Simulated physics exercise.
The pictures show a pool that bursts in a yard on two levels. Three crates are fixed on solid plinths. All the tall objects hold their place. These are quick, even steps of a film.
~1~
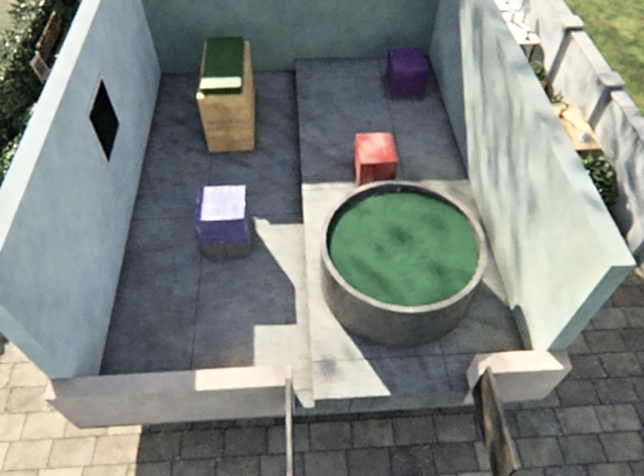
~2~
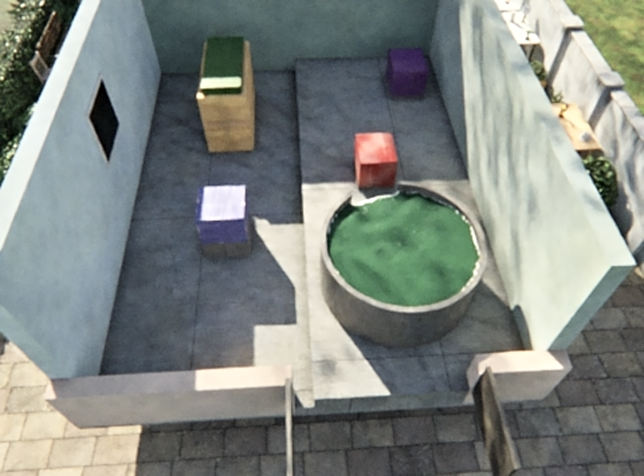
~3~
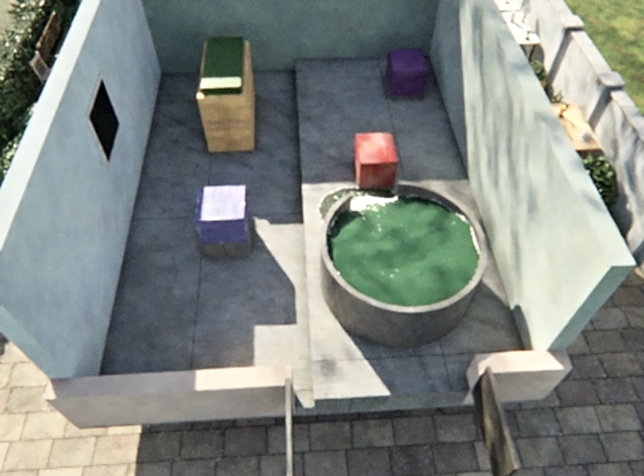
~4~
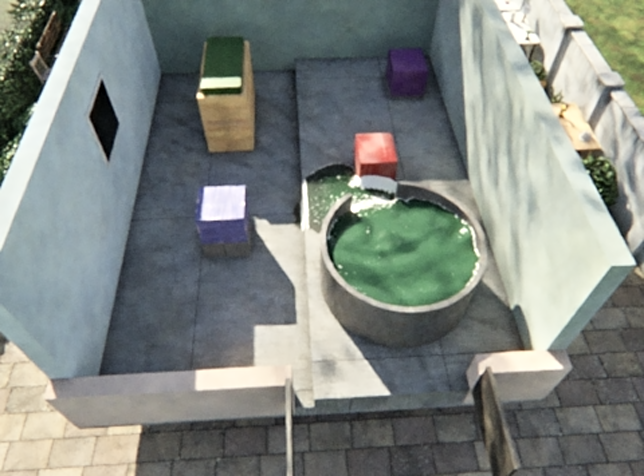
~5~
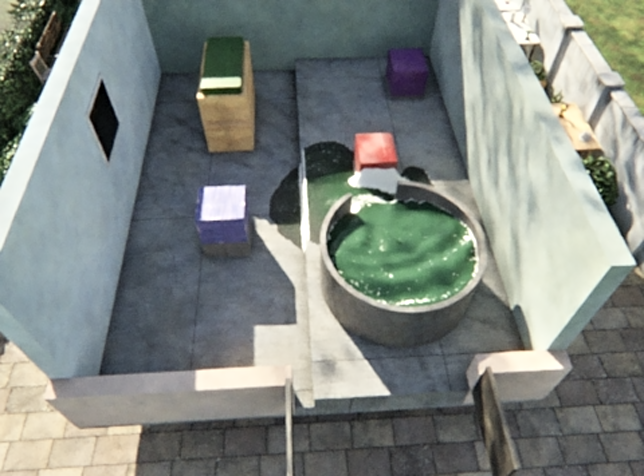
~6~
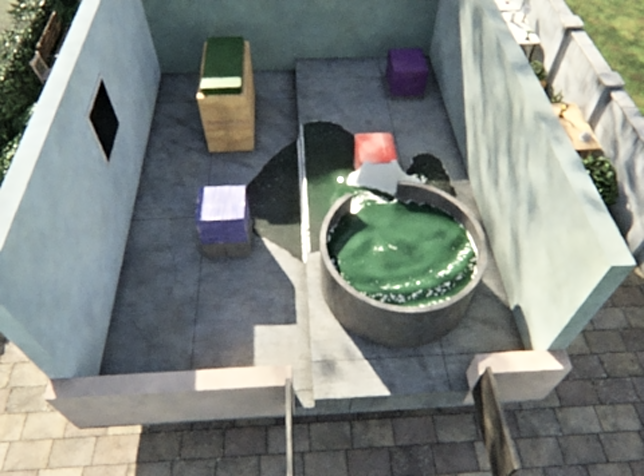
Green water pouring from the far side of a round pool, spreading around a red block and leftward across the grey yard.
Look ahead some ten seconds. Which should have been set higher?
The red crate gets wet; the purple crate gets wet; the blue crate stays dry.
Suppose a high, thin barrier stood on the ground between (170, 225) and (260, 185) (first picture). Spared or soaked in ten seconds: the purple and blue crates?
One by one: Purple crate ends up wet; blue crate keeps dry.
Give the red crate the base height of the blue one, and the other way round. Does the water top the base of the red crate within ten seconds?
My reading: The red one is wetted.
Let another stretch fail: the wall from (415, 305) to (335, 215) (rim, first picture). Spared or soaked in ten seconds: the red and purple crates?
In short: Red crate is spared; purple crate is safe.
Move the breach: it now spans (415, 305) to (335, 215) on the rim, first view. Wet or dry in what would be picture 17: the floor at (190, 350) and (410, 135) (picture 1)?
As listed: Under water, clear.
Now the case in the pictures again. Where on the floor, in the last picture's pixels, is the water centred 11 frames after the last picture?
I would point to (355, 218).
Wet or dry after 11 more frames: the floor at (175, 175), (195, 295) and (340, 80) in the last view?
In turn: Wet, clear, covered.
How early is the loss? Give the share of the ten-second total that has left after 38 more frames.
About 25 per cent.
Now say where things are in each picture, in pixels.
Still water in the round pool at (402, 244), in the first picture.
Water pours out on the round pool's far side and has run to a hidden place, in the second picture.
The front is at (331, 197), out from the gap on the round pool's far side, in the third picture.
Water pours out on the round pool's far side and has run to (332, 168), in the fourth picture.
Water pours out on the round pool's far side and has run to (316, 147), in the fifth picture.
Water pours out on the round pool's far side and has run to (314, 124), in the sixth picture.
A moment on, water covers 35 % of the floor; the red crate water round its plinth, the purple crate not reached, the blue crate water round its plinth.
Next, water covers 55 % of the floor; the red crate water round its plinth, the purple crate water round its plinth, the blue crate water round its plinth.
Then, water covers 75 % of the floor; the red crate water round its plinth, the purple crate water round its plinth, the blue crate water round its plinth.
Later, water covers 90 % of the floor; the red crate water round its plinth, the purple crate water round its plinth, the blue crate water round its plinth.
In the end, water covers 95 % of the floor; the red crate was topped, the purple crate was topped, the blue crate stayed above the water.
